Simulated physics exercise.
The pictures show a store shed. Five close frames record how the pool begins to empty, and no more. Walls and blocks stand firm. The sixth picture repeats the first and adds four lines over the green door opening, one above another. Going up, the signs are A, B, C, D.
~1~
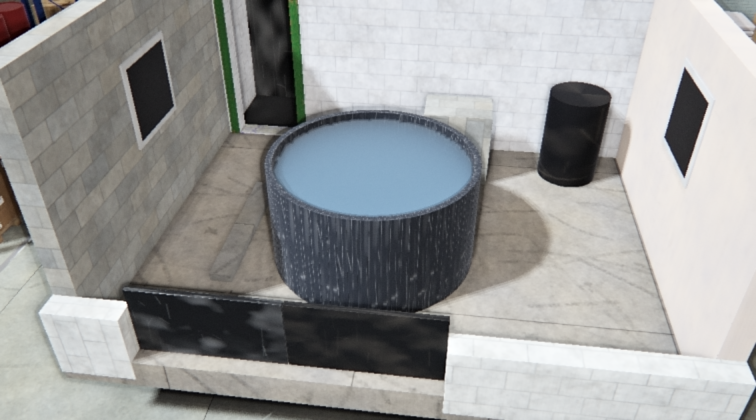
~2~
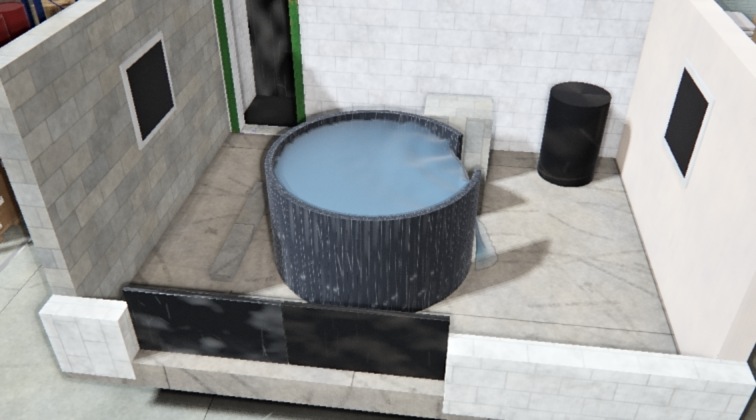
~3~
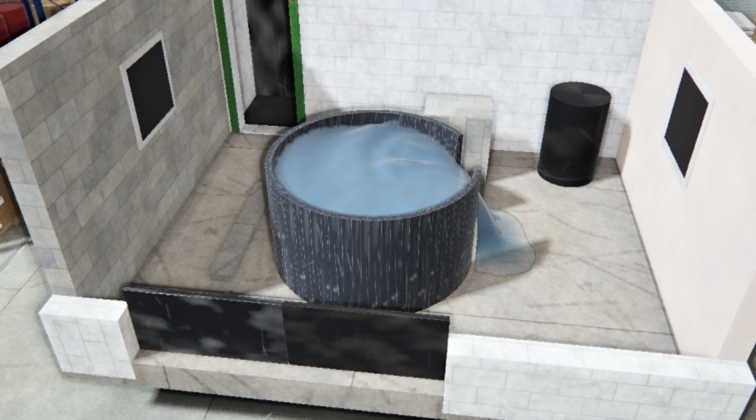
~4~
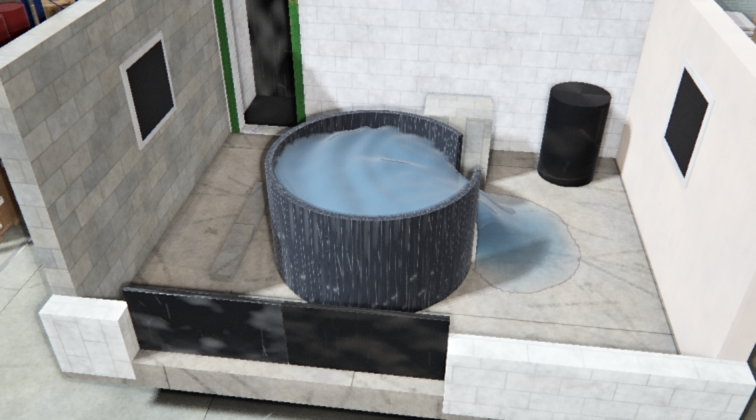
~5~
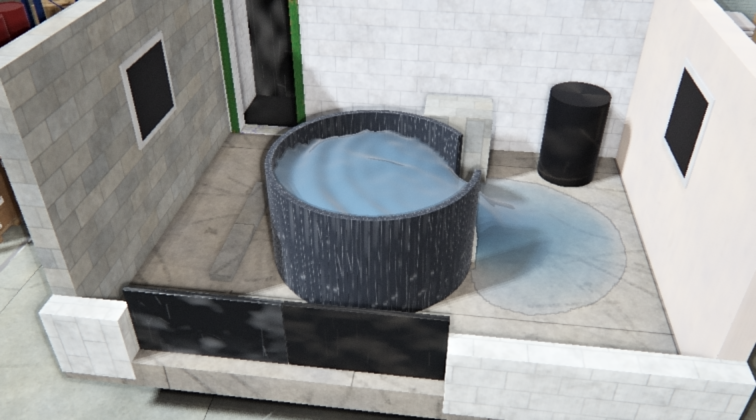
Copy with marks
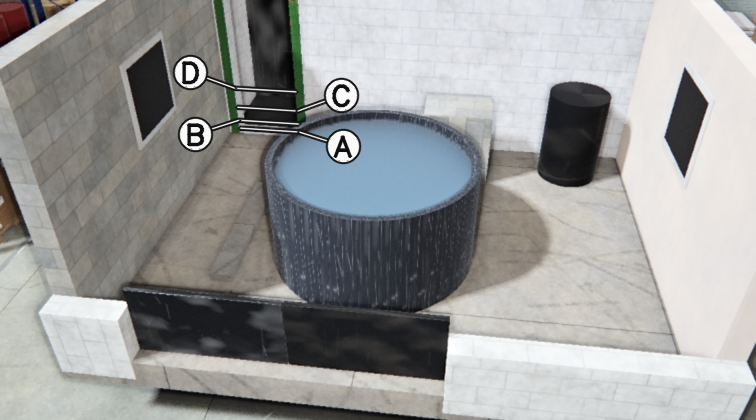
Pale blue water rests in a round, dark-streaked tub at the centre of a small walled shed with a stone-like floor, seen from above by a still camera. A black cylinder stands at right, a green-edged doorway at the back, and a low black gate in front. Through a gap in the tub's right side, the rippling water pours out, spreading rightward across the floor in a widening, rounded sheet.
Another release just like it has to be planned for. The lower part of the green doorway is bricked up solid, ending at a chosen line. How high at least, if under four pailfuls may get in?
B will do.
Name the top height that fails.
A it is.
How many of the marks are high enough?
Three of them.
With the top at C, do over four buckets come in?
No, that is safe.
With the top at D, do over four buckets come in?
No, that is safe.
On the marked copy, A at (269, 130); B at (268, 122); C at (267, 109); D at (265, 90); from the bottom up A, B, C, D.
With A, some 25 bucketfuls get in.
With B, a bucket or two gets in.
With C, nothing gets over.
With D, nothing gets over.
